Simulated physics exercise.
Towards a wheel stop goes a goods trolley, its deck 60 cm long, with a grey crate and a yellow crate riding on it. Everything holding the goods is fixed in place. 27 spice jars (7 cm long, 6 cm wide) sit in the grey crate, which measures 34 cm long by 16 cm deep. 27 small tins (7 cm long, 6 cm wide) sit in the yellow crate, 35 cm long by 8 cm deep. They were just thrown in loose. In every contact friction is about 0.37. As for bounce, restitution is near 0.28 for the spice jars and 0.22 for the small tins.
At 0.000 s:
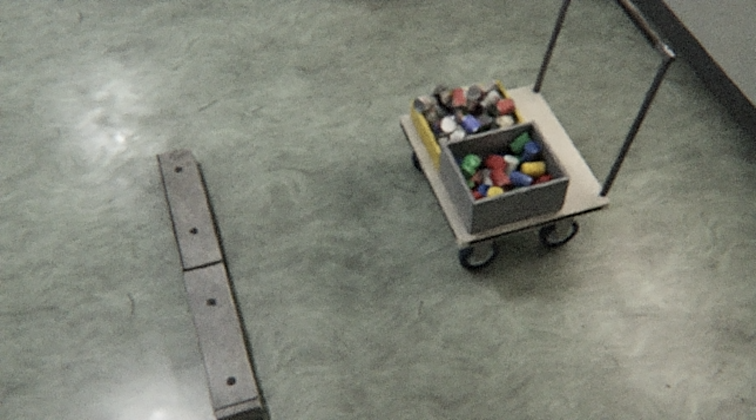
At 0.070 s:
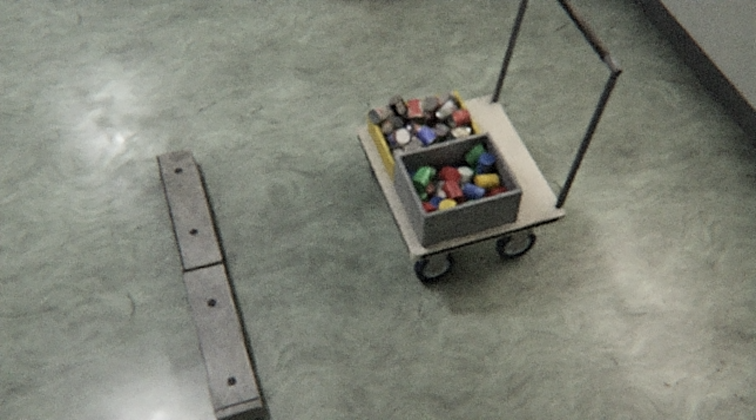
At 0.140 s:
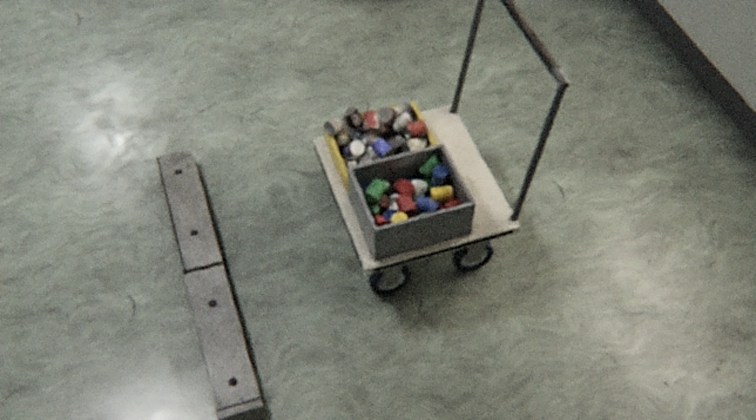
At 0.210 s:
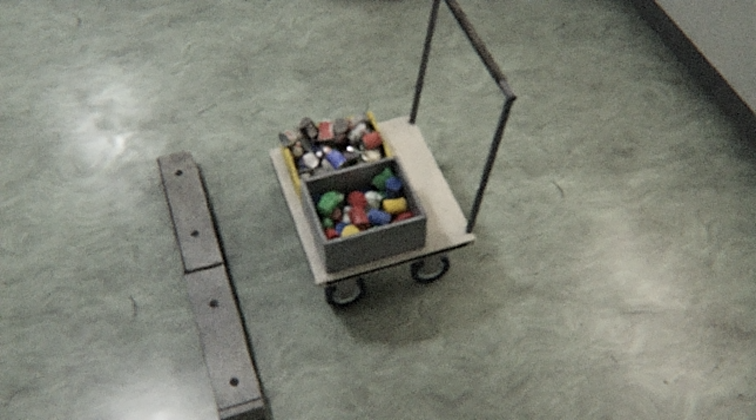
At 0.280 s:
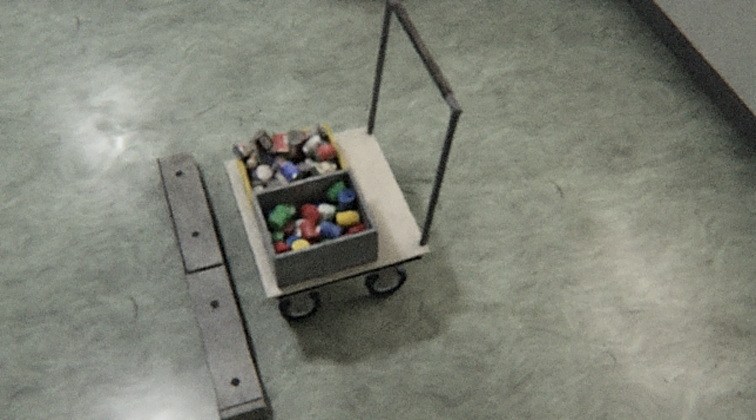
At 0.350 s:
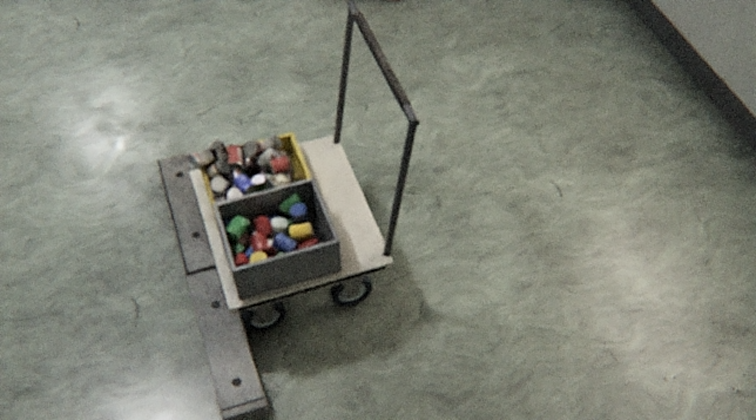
A flat goods trolley with an upright handle, carrying a grey crate of colourful jars in front of a yellow crate of small tins, is on a mottled grey-green floor seen from above. A long grey wheel stop lies at the left, and a dark-edged strip crosses the upper right corner. The trolley rolls leftward and slightly down until its deck edge overlaps the wheel stop, while the view shifts barely.
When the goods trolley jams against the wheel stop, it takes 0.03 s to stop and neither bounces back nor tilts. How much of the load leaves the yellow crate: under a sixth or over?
It ends up holding under five sixths of what it had.
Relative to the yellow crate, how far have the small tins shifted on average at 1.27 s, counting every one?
On average they sit around 18 cm further left.
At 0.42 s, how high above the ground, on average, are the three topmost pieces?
Close to 48 cm, on average.
After 0.42 s, the grey crate has all 27 and the yellow crate is down by 2 of 27.
After 0.54 s, the grey crate has all 27 and the yellow crate is down by 7 of 27.
After 0.77 s, the grey crate has all 27 and the yellow crate is down by 7 of 27.
Outcome (at 1.27 s), the grey crate has all 27 and the yellow crate is down by 7 of 27. Asked share, 7 of 27, 26 per cent.
